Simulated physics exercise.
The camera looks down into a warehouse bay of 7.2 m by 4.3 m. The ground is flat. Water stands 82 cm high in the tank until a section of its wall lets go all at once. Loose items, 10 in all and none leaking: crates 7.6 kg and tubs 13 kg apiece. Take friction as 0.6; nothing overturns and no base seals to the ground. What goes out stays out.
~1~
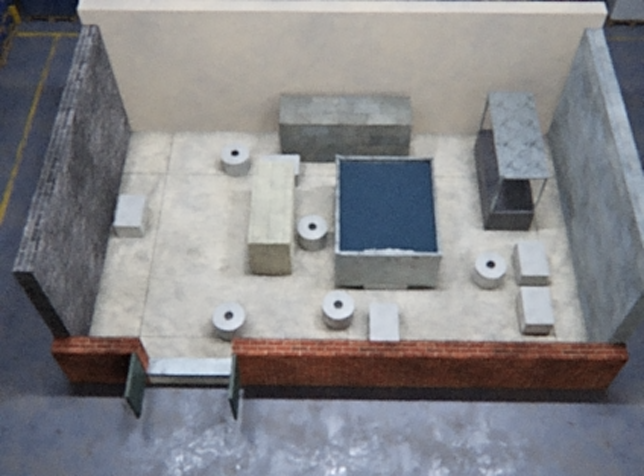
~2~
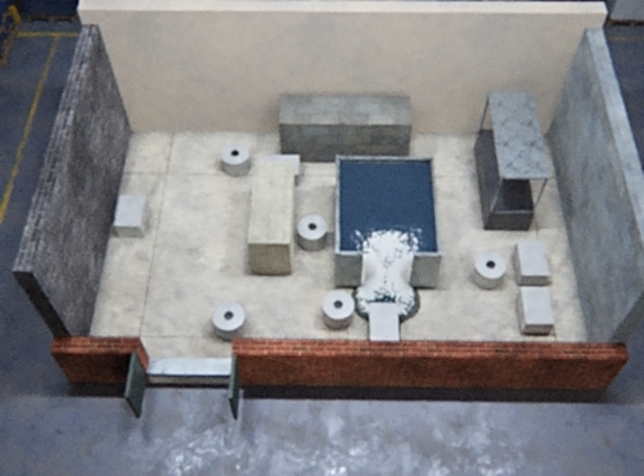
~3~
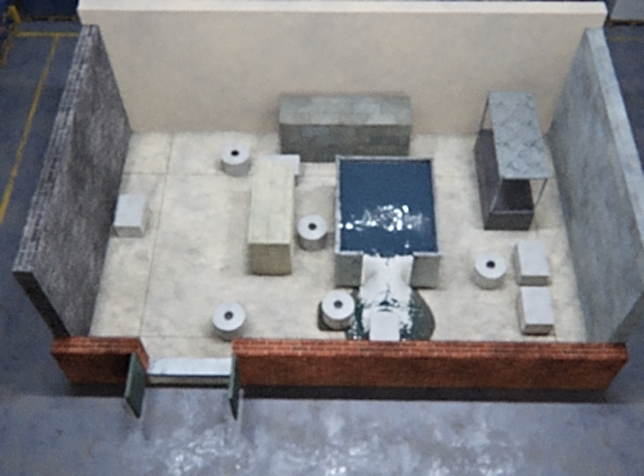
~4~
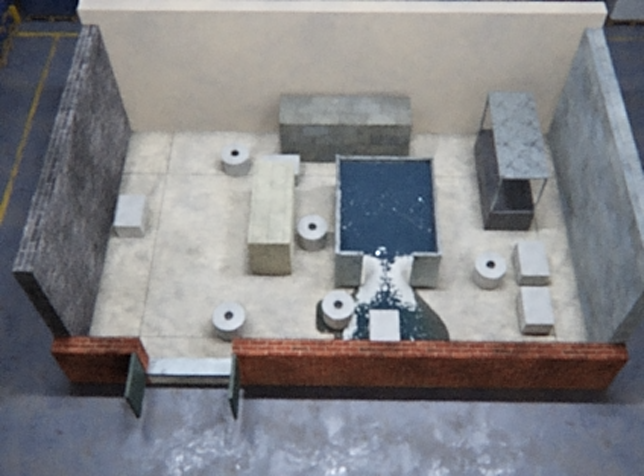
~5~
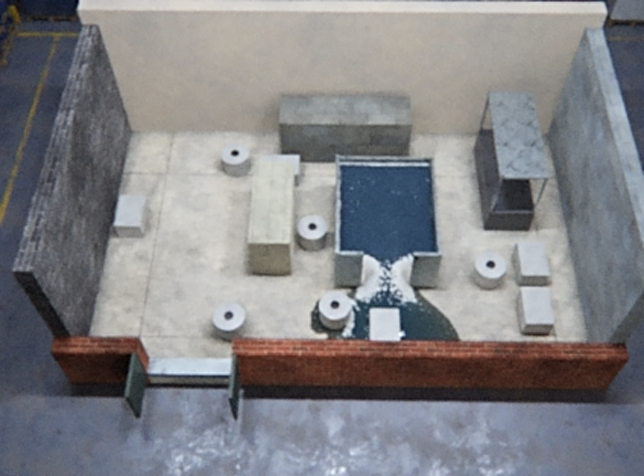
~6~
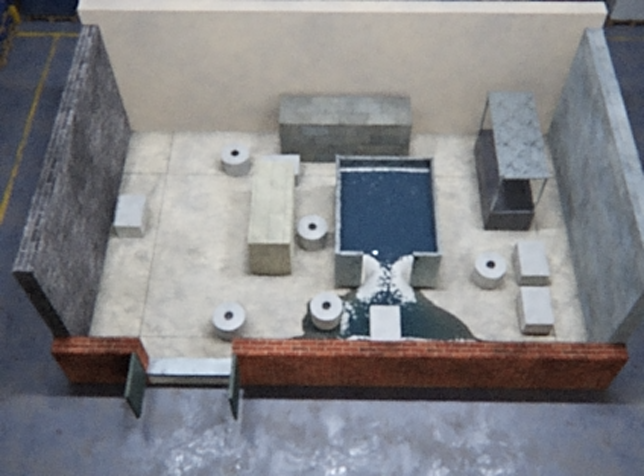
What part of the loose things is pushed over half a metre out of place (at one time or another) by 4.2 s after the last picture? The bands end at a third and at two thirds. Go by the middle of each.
It is from one to two thirds.
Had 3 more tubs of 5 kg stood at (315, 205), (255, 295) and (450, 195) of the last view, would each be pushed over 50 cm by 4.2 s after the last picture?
In that order: Under, over, short of it.
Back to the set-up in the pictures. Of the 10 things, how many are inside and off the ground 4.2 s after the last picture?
At that moment 4.
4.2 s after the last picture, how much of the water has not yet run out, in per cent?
About 98 per cent.
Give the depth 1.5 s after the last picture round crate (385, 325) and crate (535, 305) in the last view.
About 25 and 14 cm.
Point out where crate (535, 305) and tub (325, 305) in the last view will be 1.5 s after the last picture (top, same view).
Near (569, 262) and (292, 276).
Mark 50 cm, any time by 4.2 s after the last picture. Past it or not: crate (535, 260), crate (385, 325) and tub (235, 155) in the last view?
In that order: Past it, less, short of it.
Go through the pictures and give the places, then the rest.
A tub at (338, 305) rests on the ground; a crate at (384, 322) rests on the ground; water covers 2.4 m2; 0 of 10 have shifted, in the first frame.
A tub at (338, 305), on the bottom; a crate at (384, 322) rests on the ground; water covers 2.9 m2; 0 of 10 have shifted, in the second frame.
A tub at (338, 305) rests on the ground; a crate at (385, 331) rests on the ground, 15 cm from its start; 3.5 m2 under water; 1 of 10 have shifted, in the third frame.
A tub at (338, 305) rests on the ground; a crate at (385, 329), on the bottom, 15 cm from its start; water covers 4.0 m2; 1 of 10 have shifted, in the fourth frame.
A tub at (335, 305), on the bottom, 5 cm from its start; a crate at (385, 328) floats, 15 cm from its start; water covers 4.3 m2; 1 of 10 have shifted, in the fifth frame.
A tub at (326, 306), on the bottom, 17 cm from its start; a crate at (385, 325) floats, 15 cm from its start; water covers 4.8 m2; 2 of 10 have shifted, in the sixth frame.
Then, 0.4 s after the last picture 0 of 10 are over 50 cm from their spots; 1 afloat.
Then, 1.5 s after the last picture 3 of 10 are over 50 cm from their spots; 2 afloat.
Then, 2.8 s after the last picture 3 of 10 are over 50 cm from their spots; 5 afloat.
Then, 4.2 s after the last picture 5 of 10 are over 50 cm from their spots, and 5 have been at some point; 4 afloat.
